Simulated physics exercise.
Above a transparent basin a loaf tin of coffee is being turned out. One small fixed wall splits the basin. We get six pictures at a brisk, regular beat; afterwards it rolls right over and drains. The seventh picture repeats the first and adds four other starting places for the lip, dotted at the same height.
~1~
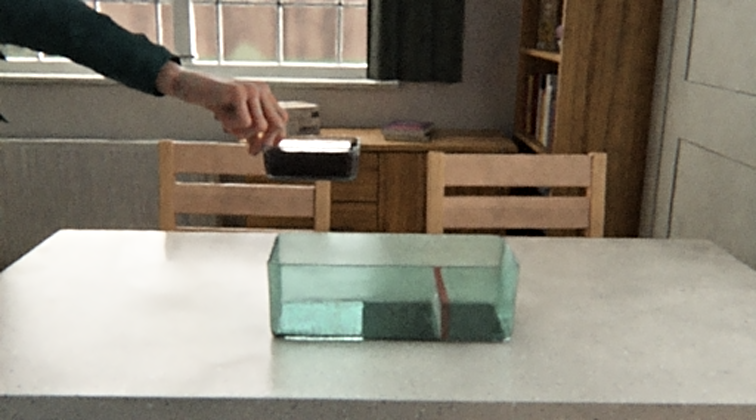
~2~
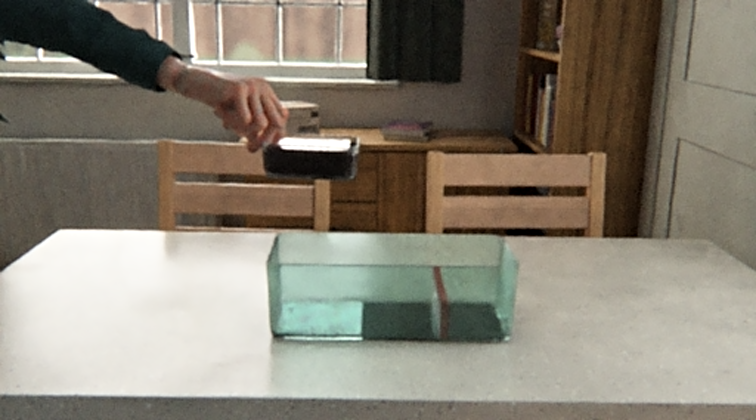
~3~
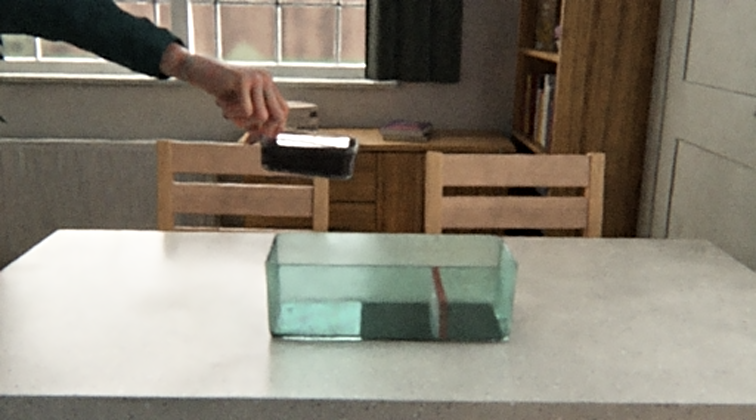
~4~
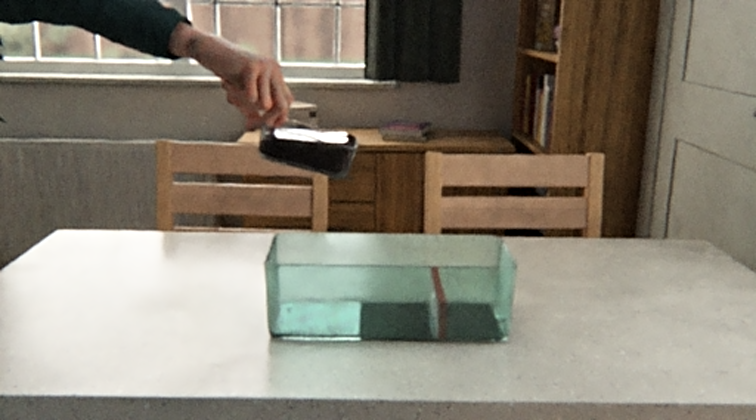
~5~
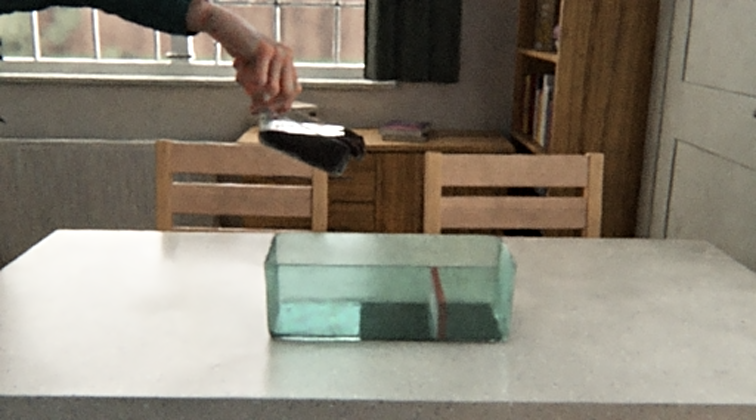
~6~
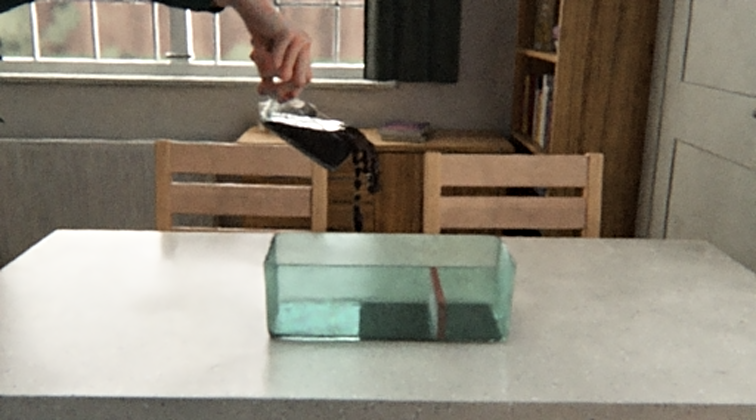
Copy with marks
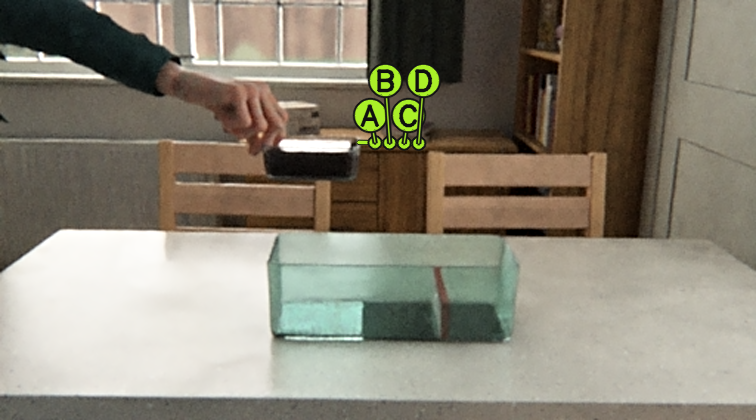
In this clip, a hand holds a dark loaf tin level above a clear, greenish basin on a pale table, then tilts it steadily toward the right until dark liquid runs over its lower lip in a broken stream.
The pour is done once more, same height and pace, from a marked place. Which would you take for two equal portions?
A beats the others.
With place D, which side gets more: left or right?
The right side.
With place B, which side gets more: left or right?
The right side.
On the marked copy, A at (375, 142); B at (389, 142); C at (404, 143); D at (418, 143).
Choosing A, about 45 % ends left of the wall and 54 % right of it.
Choosing B, about 28 % ends left of the wall and 71 % right of it.
Choosing C, about 15 % ends left of the wall and 83 % right of it.
Choosing D, about 11 % ends left of the wall and 87 % right of it.
